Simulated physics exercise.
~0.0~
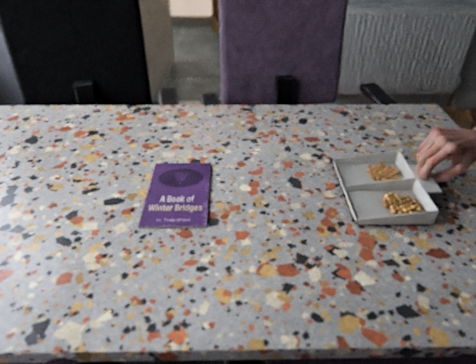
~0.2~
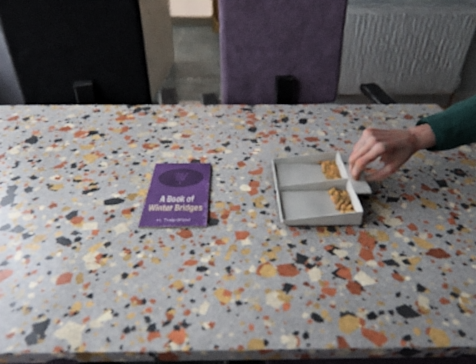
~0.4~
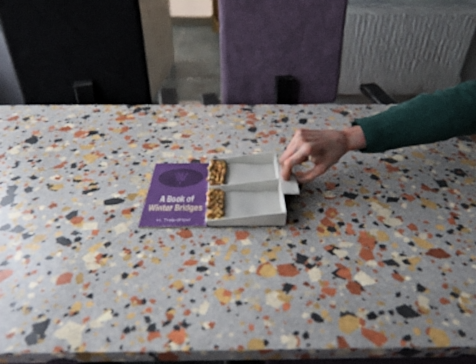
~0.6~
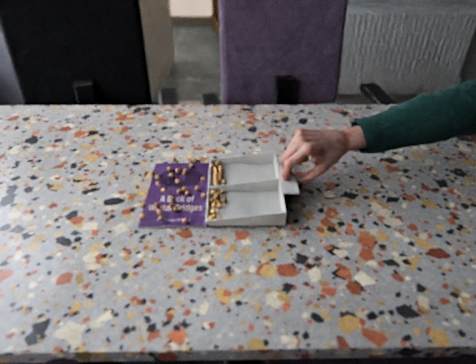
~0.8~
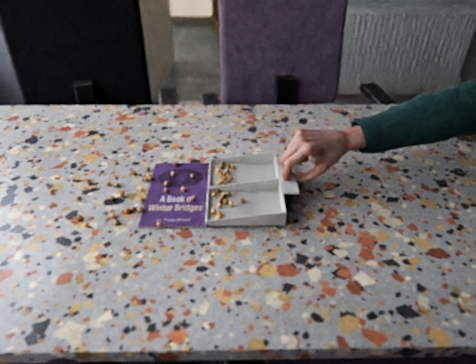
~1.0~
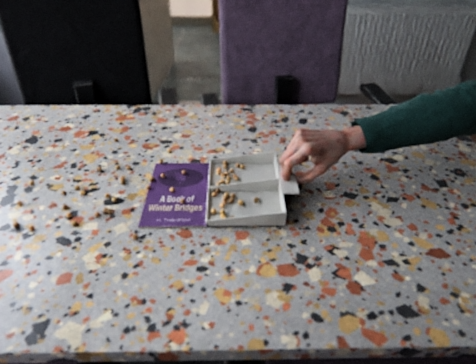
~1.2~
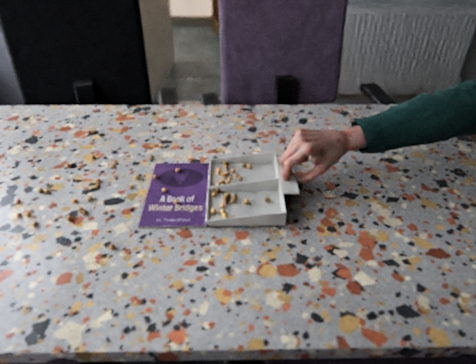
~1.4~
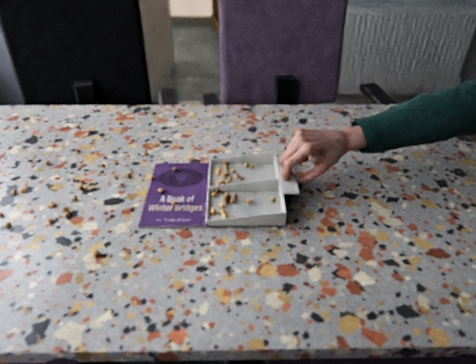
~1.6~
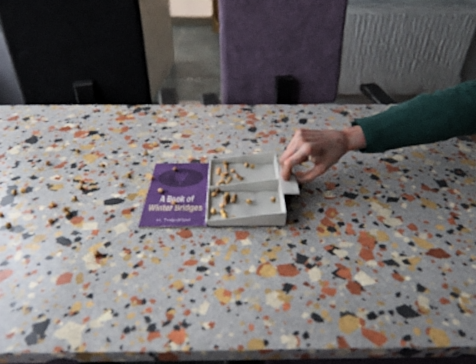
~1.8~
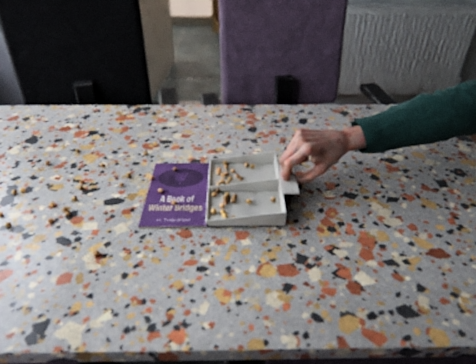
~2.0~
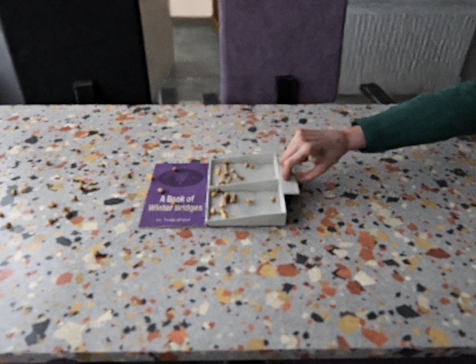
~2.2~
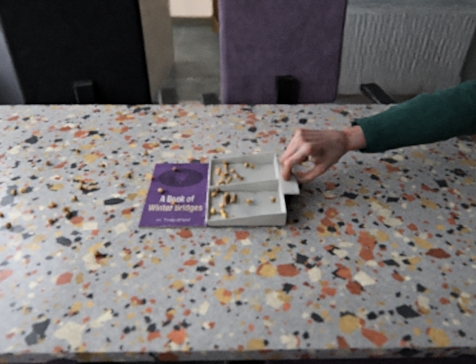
A thin purple book lies on a speckled terrazzo table, seen from slightly above by a still camera, with a black chair and a purple chair behind. At the right, a hand holds a shallow pale grey tray, split by a divider, with small golden pieces in both compartments. The hand, in a green sleeve, pushes the tray left until it stops against the book. The pieces slide to the front, and many spill from both compartments over the book and onto the table beyond. Some remain scattered inside the tray, which the hand still holds as everything settles.
